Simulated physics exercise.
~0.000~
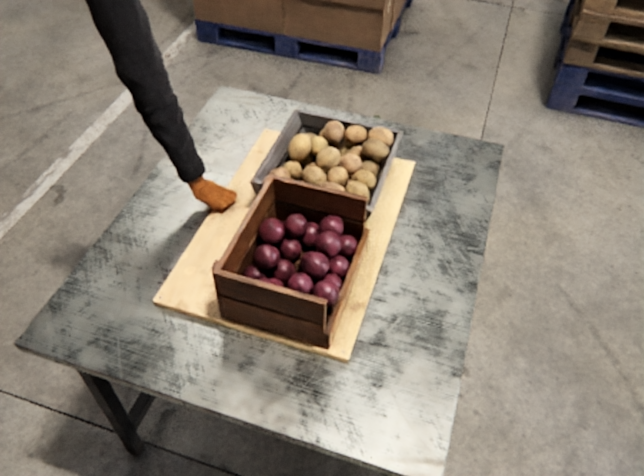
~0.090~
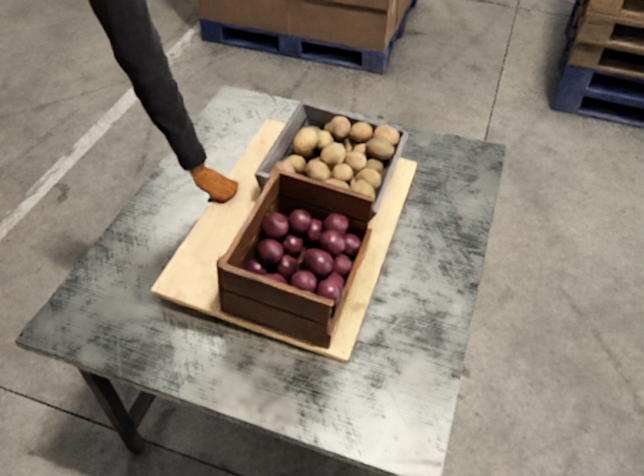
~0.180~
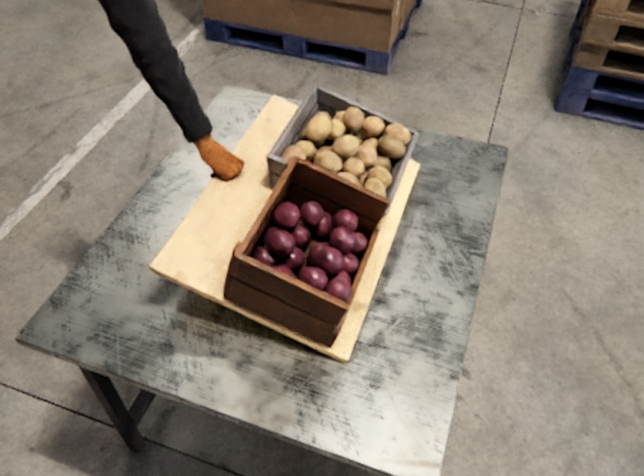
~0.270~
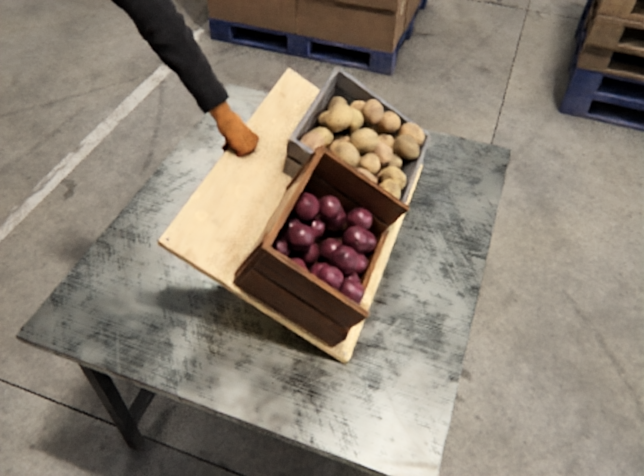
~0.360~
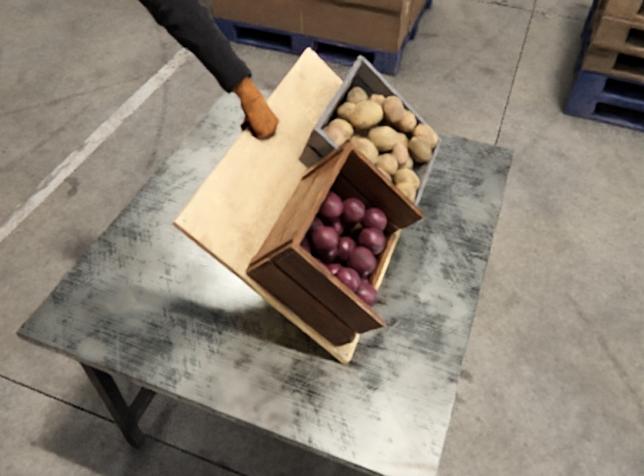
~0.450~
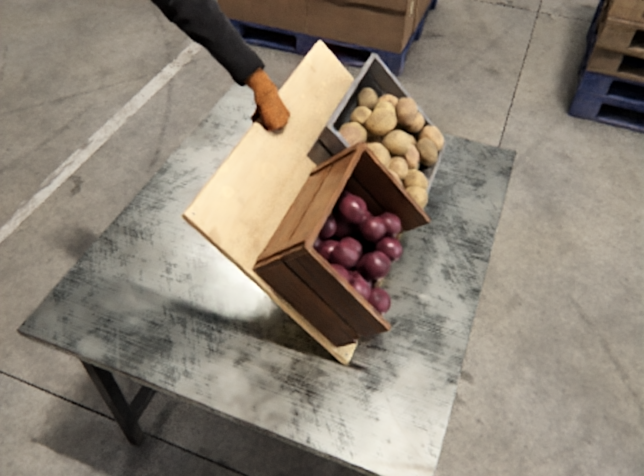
In the video, an orange-gloved hand lifts the left side of a board on a table, steadily tilting it steeply to the right, while potatoes in a grey crate and red onions in a wooden crate stay inside.
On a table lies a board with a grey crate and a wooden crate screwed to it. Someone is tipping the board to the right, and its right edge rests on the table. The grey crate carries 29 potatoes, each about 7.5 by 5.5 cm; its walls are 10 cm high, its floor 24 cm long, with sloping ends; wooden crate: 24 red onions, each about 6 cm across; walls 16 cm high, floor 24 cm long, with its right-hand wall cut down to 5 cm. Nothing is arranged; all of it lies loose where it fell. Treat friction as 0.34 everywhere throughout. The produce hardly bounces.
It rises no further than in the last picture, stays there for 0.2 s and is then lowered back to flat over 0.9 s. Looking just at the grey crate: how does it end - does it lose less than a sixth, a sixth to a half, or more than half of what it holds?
It spills under one sixth.
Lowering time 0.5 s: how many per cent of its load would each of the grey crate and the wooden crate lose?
Then the grey crate sheds 0 %, while the wooden crate sheds 40 %.
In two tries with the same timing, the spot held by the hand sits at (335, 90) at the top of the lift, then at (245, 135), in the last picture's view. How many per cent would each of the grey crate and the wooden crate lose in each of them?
The grey crate would lose 60 per cent in the first try and 0 per cent in the second, the wooden crate 50 and then 30 per cent.
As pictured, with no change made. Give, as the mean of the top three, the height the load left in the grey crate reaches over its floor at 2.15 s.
It stands close to 14 cm high.
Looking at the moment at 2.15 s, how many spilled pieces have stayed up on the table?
I'd put it at close to 4.
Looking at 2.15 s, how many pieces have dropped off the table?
Roughly 5.
After 0.72 s, tilt 43°; the grey crate has all 29 and the wooden crate is down by 9 of 24.
After 1.06 s, tilt 25°; the grey crate has all 29 and the wooden crate is down by 9 of 24.
After 1.54 s, tilt 0°; the grey crate has all 29 and the wooden crate is down by 9 of 24.
Outcome (at 2.15 s), the grey crate has all 29 and the wooden crate is down by 9 of 24. Asked share, 0 of 29, 0 per cent.
